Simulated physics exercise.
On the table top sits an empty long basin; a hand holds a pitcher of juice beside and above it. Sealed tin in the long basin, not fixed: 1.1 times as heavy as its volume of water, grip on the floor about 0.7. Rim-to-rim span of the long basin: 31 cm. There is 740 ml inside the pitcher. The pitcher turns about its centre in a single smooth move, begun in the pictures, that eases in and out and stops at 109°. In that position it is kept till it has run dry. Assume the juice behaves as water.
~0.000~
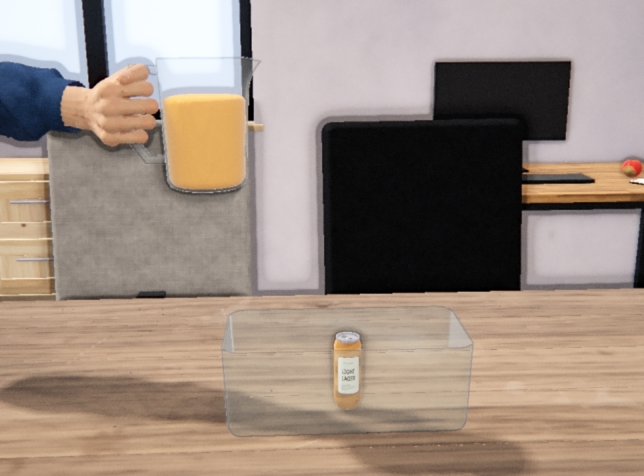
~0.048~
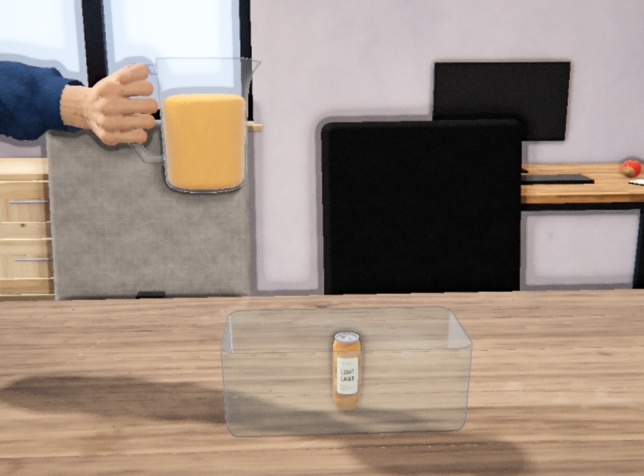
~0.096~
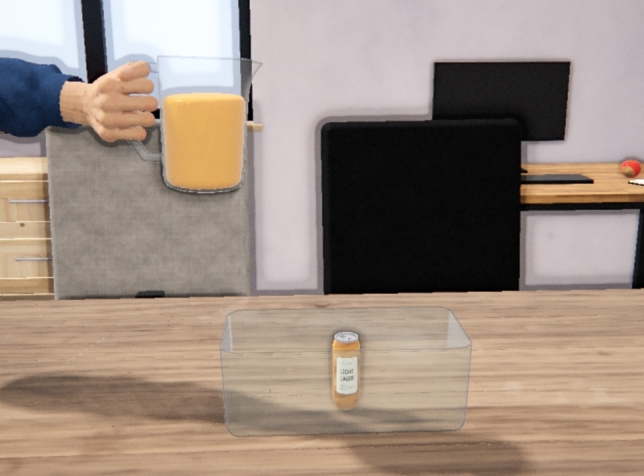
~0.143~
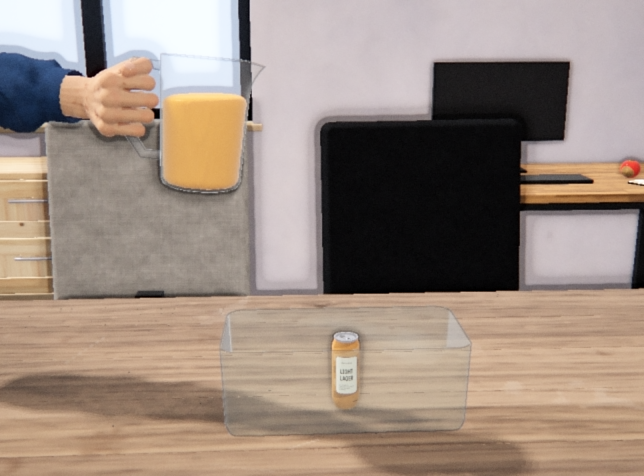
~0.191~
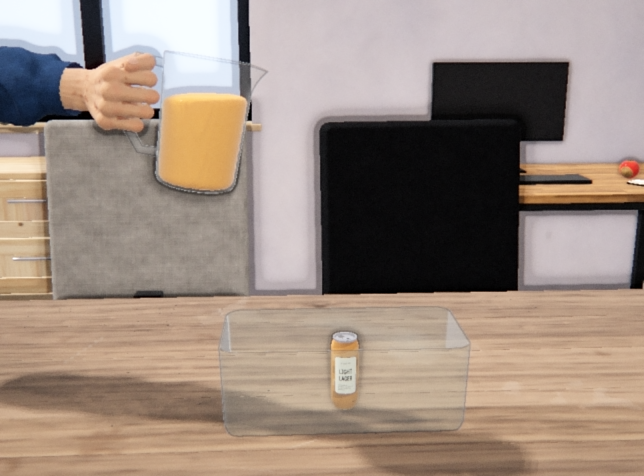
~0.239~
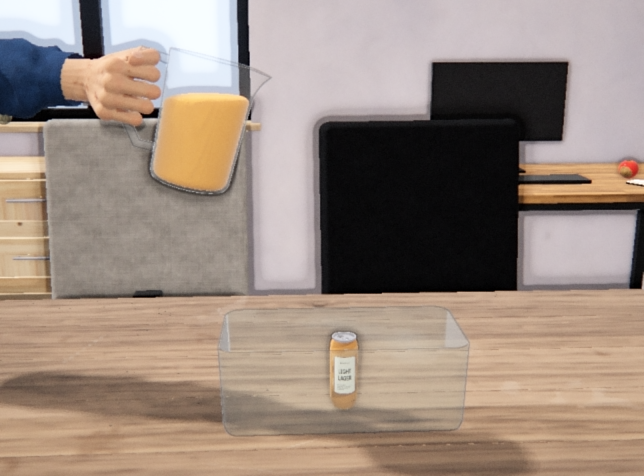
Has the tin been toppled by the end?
Here's my call: It does not tip.
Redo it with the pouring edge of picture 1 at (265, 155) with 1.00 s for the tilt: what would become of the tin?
Result: Tin tipped over.
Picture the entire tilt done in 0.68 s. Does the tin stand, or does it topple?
Result: Tin upright.
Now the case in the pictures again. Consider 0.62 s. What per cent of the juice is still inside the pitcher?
Around 92 percent.
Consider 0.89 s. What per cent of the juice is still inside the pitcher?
Some 34 per cent.
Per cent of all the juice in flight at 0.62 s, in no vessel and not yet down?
I'd put it at about 9 percent.
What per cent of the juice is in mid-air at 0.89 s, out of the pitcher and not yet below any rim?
Close to 40 per cent.
By 0.62 s the tilt is 74° and 91 per cent is still to pour; the tin stands where it began.
By 0.89 s the tilt is 106° and 34 per cent is still to pour; the tin stands where it began.
By 1.18 s the tilt is 109° and 2 per cent is still to pour; the tin stands where it began.
By 1.50 s the tilt is 109° and 0 per cent is still to pour; the tin stands where it began.
At rest the tin stands where it began.
